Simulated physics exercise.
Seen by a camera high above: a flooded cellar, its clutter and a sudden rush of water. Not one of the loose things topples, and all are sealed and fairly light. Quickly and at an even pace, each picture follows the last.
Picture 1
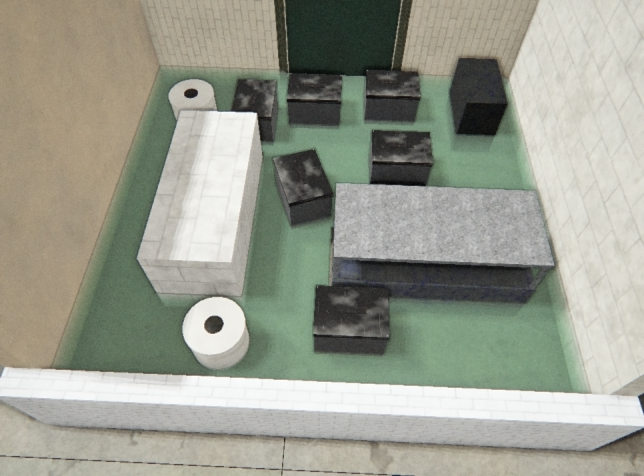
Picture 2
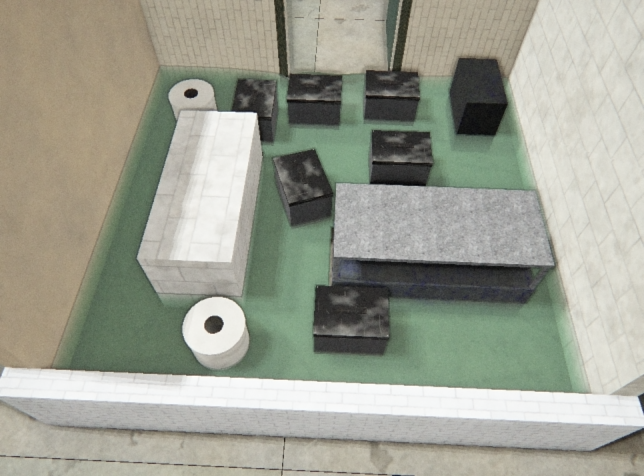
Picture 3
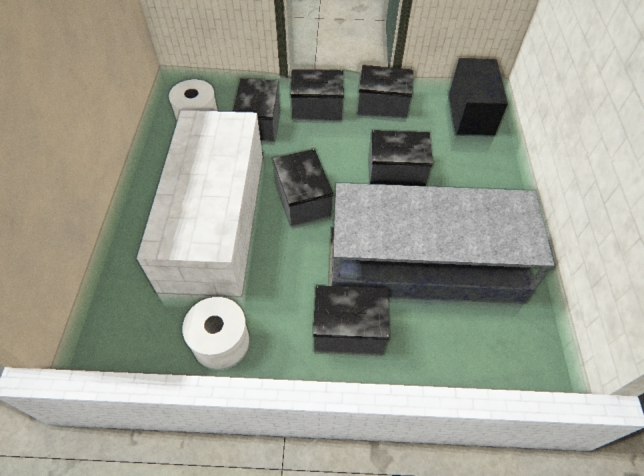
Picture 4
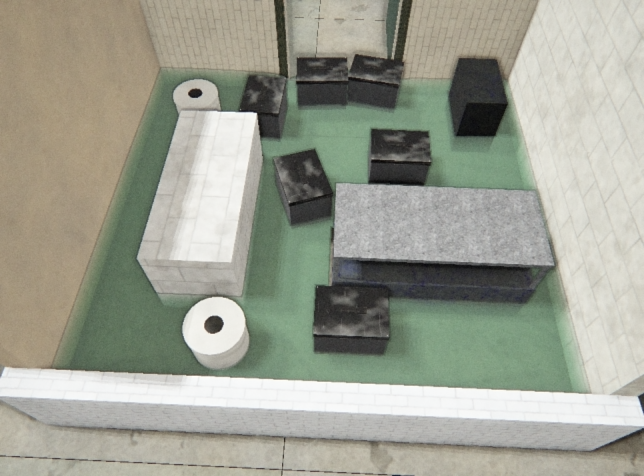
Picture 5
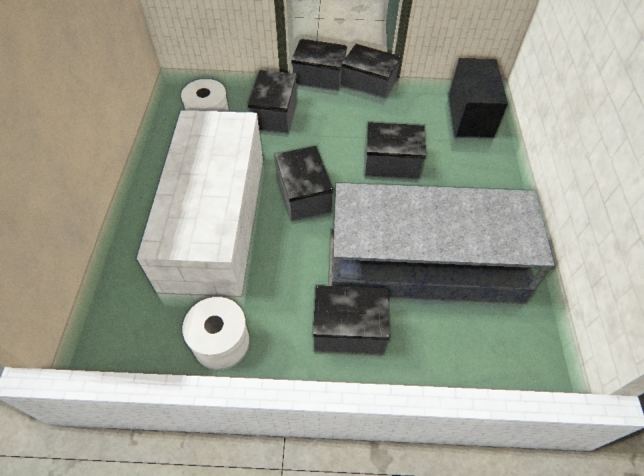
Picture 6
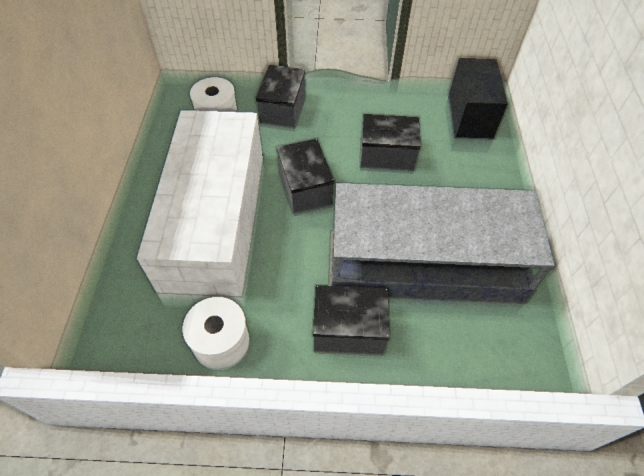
Water shimmers green across the floor of a walled room, seen from high above by a still camera, as the dark panel in the back wall's doorway disappears. Black marbled boxes sit around a long white block at left and a grey slab at right, with two white cylinders at left. Two boxes near the doorway draw together and pass out through it, while several others and the far cylinder shift slightly.
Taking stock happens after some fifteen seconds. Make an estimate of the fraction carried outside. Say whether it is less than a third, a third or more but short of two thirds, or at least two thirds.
It is at least two thirds.
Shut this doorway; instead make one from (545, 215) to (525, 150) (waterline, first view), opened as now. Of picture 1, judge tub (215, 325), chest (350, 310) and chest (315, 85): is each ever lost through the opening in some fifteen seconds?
Remains, remains, swept away.
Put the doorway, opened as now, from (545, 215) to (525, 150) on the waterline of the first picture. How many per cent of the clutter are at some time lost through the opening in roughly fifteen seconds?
Near 60 percent.
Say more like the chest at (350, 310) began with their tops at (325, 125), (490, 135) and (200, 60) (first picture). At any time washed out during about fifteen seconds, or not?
In that order: Yes, yes, yes.
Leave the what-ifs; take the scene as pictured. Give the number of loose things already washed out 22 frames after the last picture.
I count 6 altogether.
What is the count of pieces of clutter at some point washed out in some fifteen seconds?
I count 6 of them.
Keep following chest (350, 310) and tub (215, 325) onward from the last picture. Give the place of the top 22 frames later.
Expect the tops close to (292, 207) and (251, 314).
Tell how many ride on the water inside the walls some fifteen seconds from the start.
The tally stands at 2.
A moment on, 2 of 8 are out; 6 afloat.
Next, 5 of 8 are out; 3 afloat.
Later, 6 of 8 are out; 2 afloat.
In the end, 6 of 8 are out; 2 afloat.
